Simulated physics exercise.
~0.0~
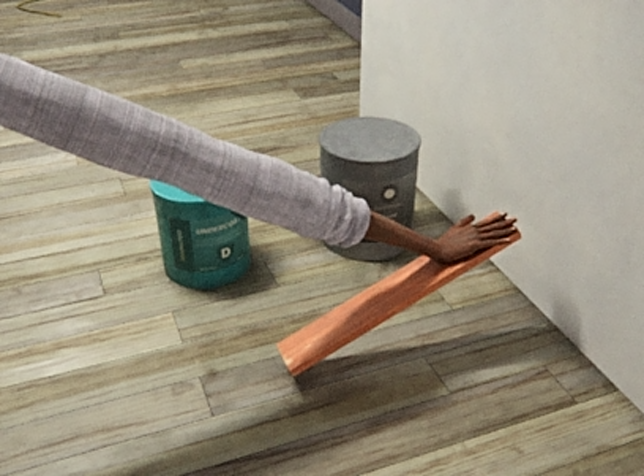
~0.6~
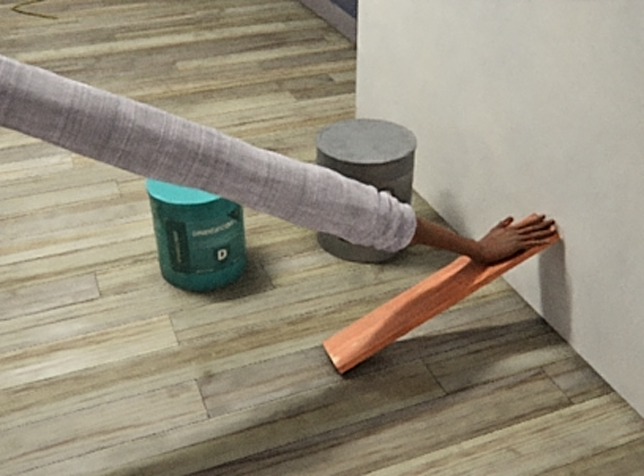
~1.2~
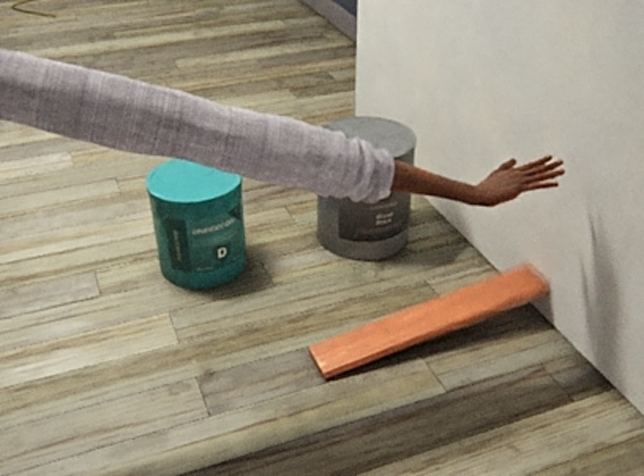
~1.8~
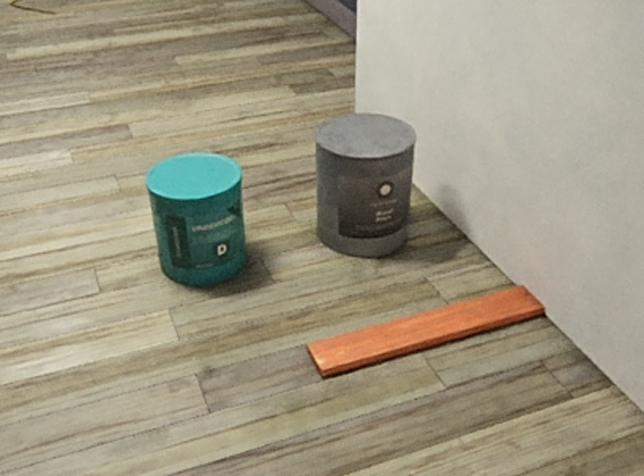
An orange plank was pushed by a hand to the right until its raised end rested against the pale wall, but when the hand let go and drew back, it slid down and ended flat on the floor, near the still turquoise and grey pails.
